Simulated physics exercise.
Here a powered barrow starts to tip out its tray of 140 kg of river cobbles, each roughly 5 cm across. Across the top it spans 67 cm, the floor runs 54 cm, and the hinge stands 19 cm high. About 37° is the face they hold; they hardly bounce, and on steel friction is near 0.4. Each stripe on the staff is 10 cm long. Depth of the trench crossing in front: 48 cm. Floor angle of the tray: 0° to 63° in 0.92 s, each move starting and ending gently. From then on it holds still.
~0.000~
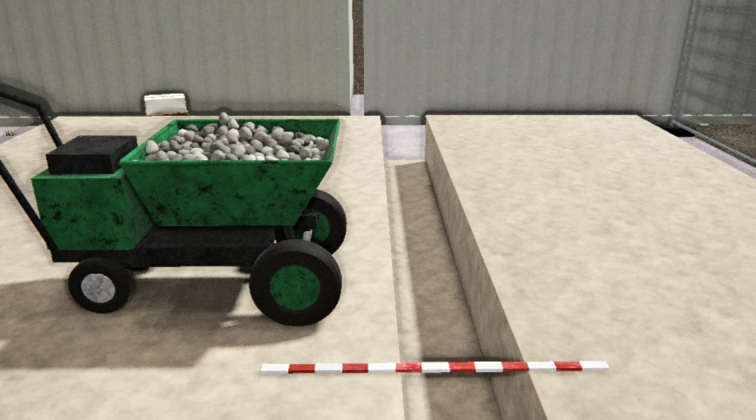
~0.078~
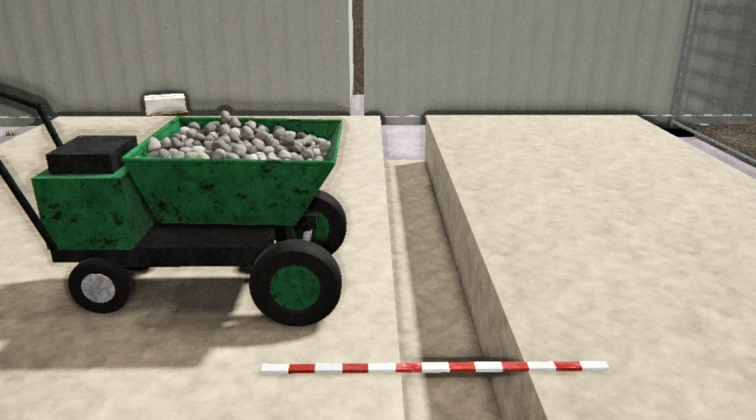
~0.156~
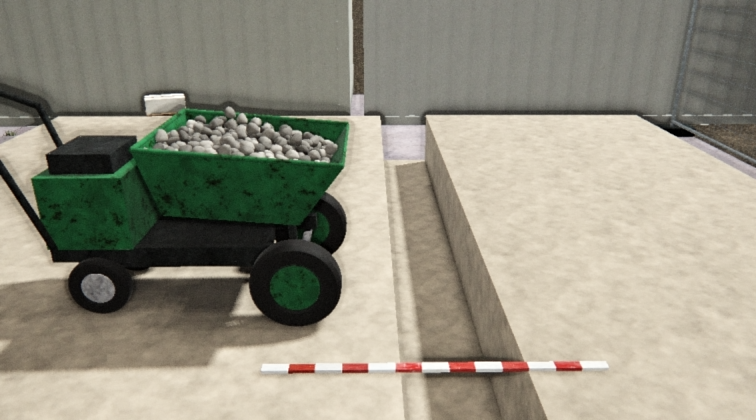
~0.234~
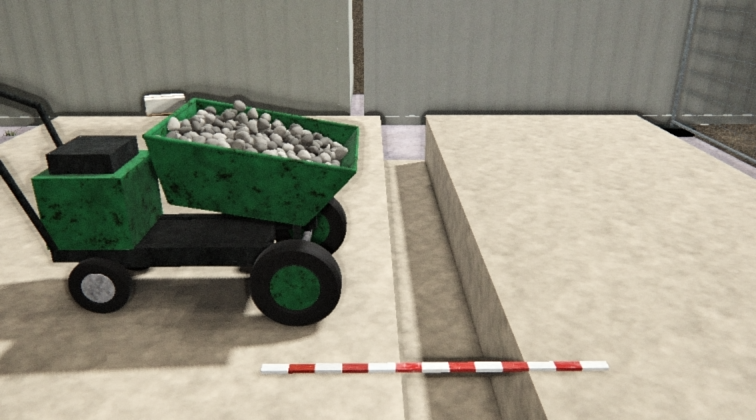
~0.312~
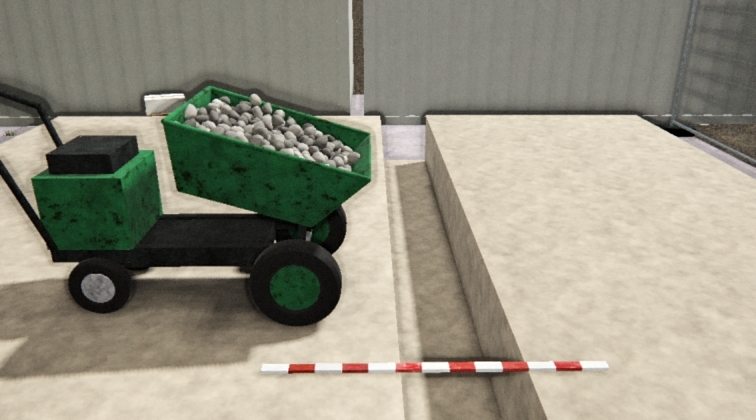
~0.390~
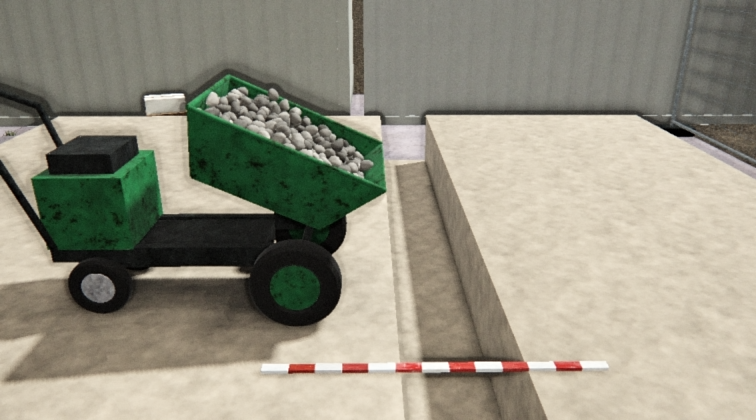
A green powered barrow tilts its tray of grey stones toward the trench on the right.
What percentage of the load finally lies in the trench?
About 57 per cent.
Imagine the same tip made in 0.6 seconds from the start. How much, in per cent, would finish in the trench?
It'd be some 50 per cent.
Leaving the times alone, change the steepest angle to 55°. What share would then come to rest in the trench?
In that case around 35 percent.
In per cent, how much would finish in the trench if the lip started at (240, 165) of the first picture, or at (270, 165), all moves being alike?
First some 50, then 65 per cent.
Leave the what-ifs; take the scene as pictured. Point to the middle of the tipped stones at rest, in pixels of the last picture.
Middle at around (460, 361), I'd say.
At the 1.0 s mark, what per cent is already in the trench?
Close to 20 per cent has got there by then.
After 0.7 s the floor is at 53°; 100 % in the tray; the foremost stones are at (406, 210).
After 1.0 s the floor is at 63°; 81 % in the tray, 19 % in the trench; the foremost stones are at (495, 292).
After 1.4 s the floor is at 63°; 52 % in the tray, 39 % in the trench, 9 % past the trench; the foremost stones are at (591, 275).
After 3.3 s the floor is at 63°; 34 % in the tray, 57 % in the trench, 9 % past the trench; the foremost stones are at (677, 268).
